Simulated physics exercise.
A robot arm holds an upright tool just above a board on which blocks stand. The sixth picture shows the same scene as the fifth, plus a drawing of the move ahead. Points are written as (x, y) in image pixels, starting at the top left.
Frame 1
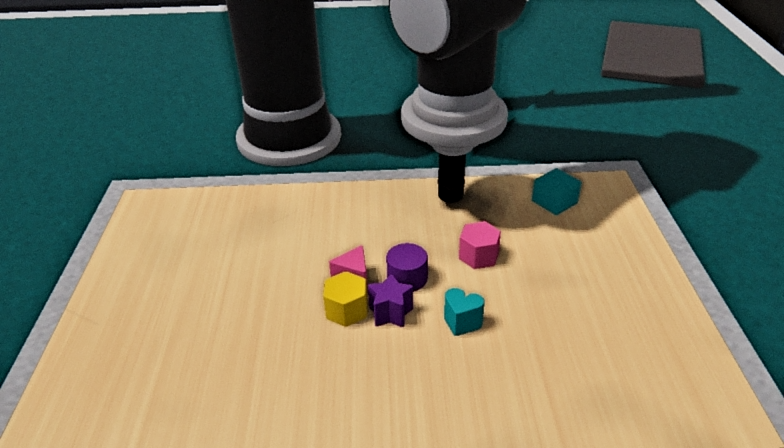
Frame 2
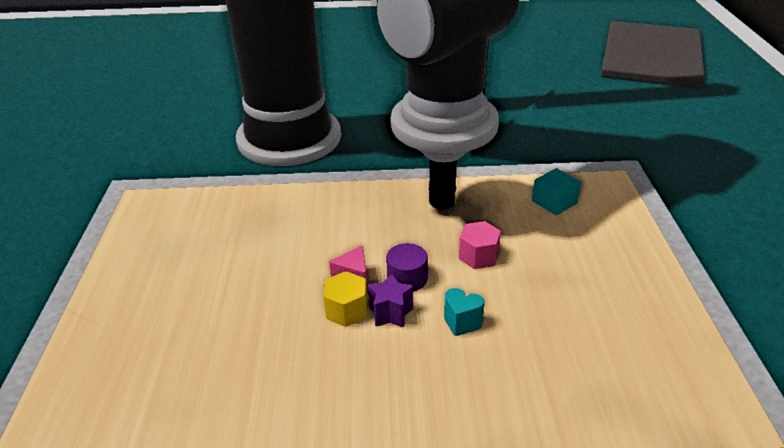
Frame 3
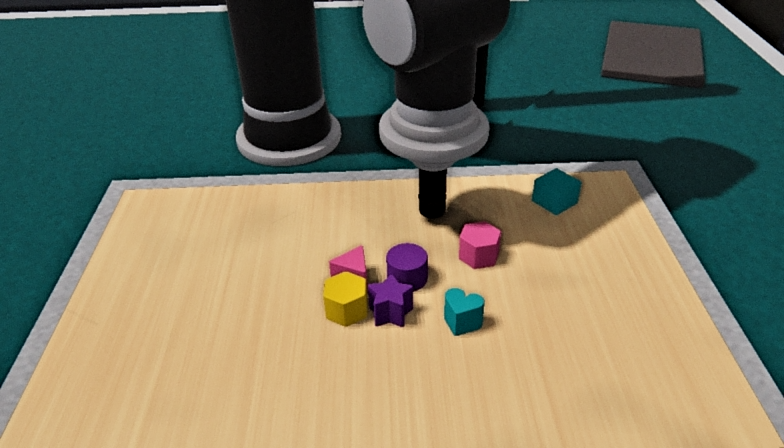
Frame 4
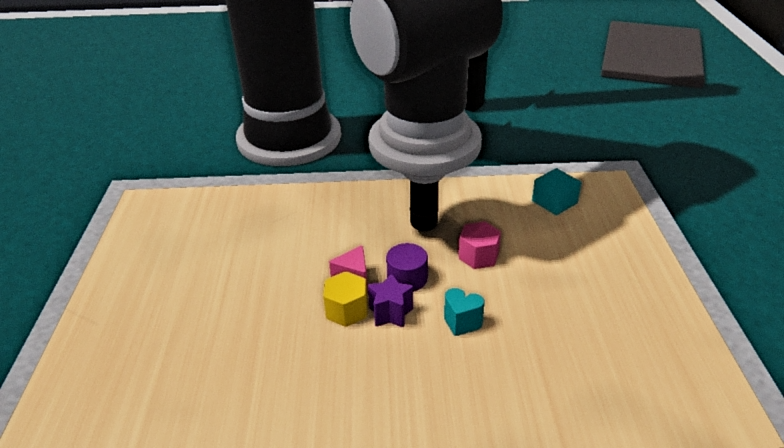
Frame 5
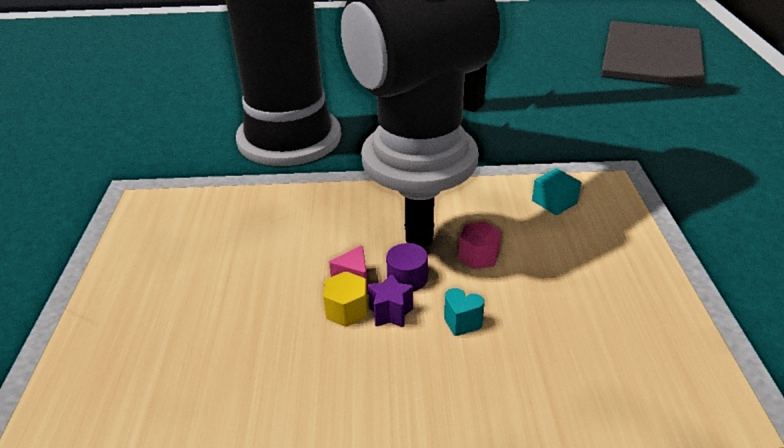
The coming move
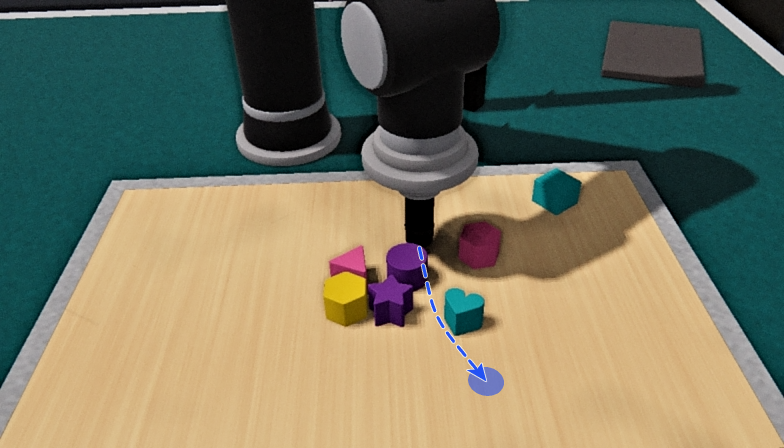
A pale wooden board with a grey border lies on a dark green surface, seen from above at an angle by a still camera. Near its middle sit a pink triangle, yellow hexagon, purple circle and star, turquoise heart and pink hexagonal block, with a turquoise block at upper right. The robot arm's upright black tool moves slightly left and toward the viewer, nearing the purple circle, while every block stays still.
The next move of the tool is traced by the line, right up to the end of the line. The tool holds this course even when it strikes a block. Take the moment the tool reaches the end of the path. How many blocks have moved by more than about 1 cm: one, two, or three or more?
That push would leave three or more blocks displaced by more than about 1 cm.
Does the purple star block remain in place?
Going by the path, no.
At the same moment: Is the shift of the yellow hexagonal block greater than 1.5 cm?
Going by the path, no.
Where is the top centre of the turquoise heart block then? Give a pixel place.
At (498, 318).
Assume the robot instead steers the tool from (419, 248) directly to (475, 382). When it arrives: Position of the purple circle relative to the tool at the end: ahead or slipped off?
Slid away.
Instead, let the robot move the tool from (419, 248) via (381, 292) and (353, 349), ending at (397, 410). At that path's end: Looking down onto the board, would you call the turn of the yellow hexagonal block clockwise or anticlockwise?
Verdict: Clockwise.
The drawn path runs from (419, 248) through (435, 310) to (486, 381).
The first path, step by step. One third of the way, tool at (428, 280); purple star block at (382, 303), turned 20° anticlockwise; purple circle at (395, 277).
Two thirds of the way, tool at (448, 326); purple star block at (381, 304), turned 20° anticlockwise; purple circle at (393, 278); turquoise heart block at (487, 314), turned 60° anticlockwise.
At the end, tool at (487, 373); yellow hexagonal block not moved; purple star block at (381, 304), turned 20° anticlockwise; purple circle at (393, 278); turquoise heart block at (498, 318), turned 105° anticlockwise; pink hexagonal block not moved.
